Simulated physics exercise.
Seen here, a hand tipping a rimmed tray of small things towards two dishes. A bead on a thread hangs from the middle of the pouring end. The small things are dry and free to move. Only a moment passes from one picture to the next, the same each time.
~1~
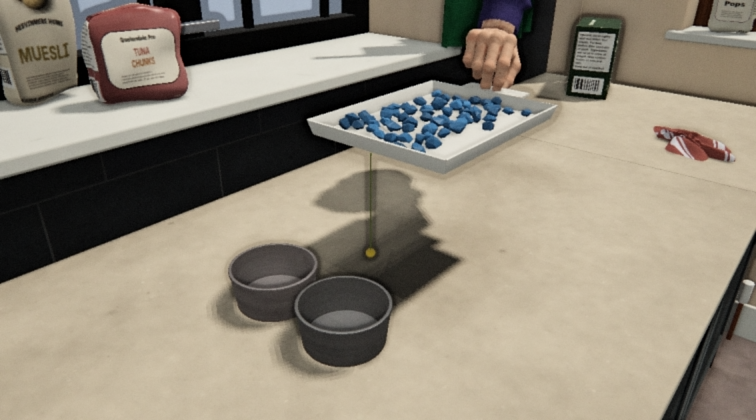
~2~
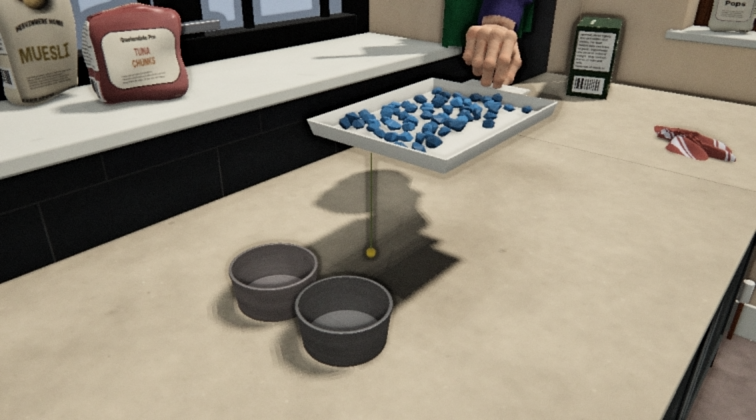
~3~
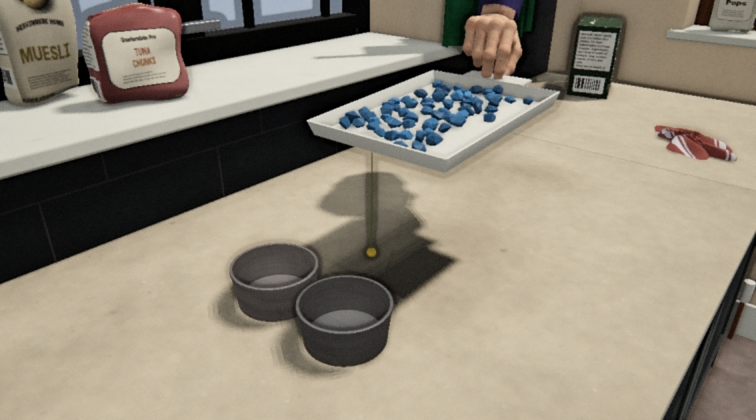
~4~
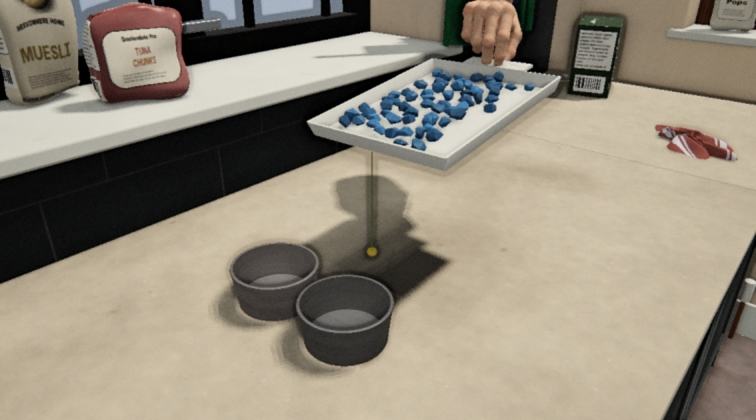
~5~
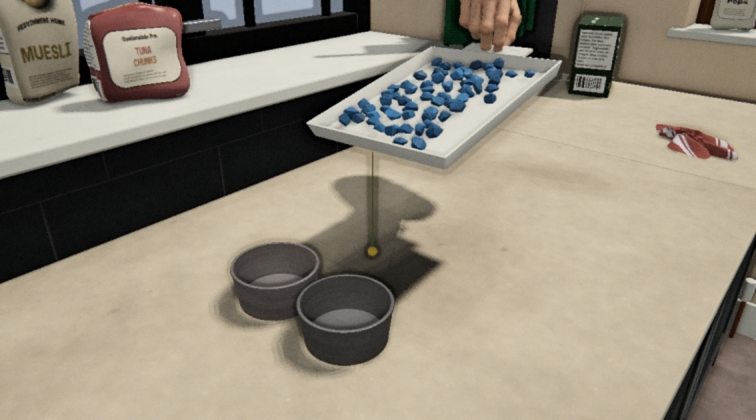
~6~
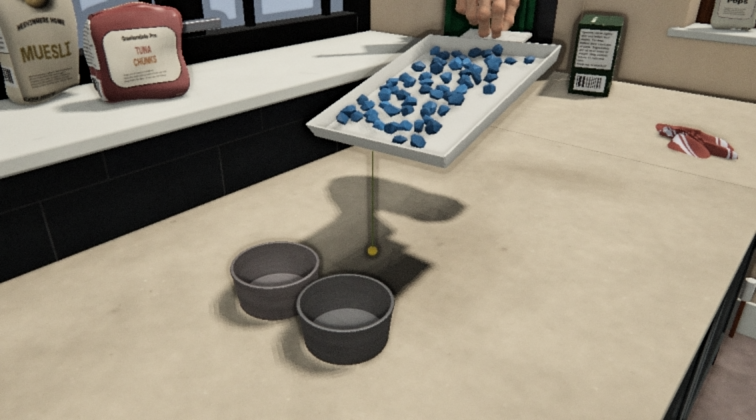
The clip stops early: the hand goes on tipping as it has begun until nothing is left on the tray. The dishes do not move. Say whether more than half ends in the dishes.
In the dishes lies more than half of it.
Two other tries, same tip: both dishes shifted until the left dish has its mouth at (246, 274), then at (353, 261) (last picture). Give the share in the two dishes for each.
About 20 and 20 per cent.
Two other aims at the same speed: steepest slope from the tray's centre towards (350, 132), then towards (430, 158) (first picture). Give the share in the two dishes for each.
First some 10, then 0 per cent.
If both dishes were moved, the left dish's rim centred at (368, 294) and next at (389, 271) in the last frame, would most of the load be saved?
One: The smaller part. Two: Not half.
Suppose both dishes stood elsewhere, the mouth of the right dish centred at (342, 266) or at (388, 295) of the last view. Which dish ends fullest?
One: The dish on the right. Two: The dish on the left.
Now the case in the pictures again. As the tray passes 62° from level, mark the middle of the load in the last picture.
At about (354, 120).
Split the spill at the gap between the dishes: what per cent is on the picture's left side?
It comes to 40 per cent or so.
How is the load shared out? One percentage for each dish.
Left dish near 40 in a hundred; right dish near 30.
Shortly afterwards, tray tipped steeply; all but a few on the tray; only a few in the air.
Next, tray tipped past a quarter turn; near a quarter on the tray; a little in the right dish; near a third in the left dish; a little outside both; near a quarter in the air.
Some moments later, tray tipped past a quarter turn; near a quarter in the right dish; near half in the left dish; near a quarter outside both.
In the end, tray tipped past a quarter turn; near a quarter in the right dish; near half in the left dish; near a quarter outside both.
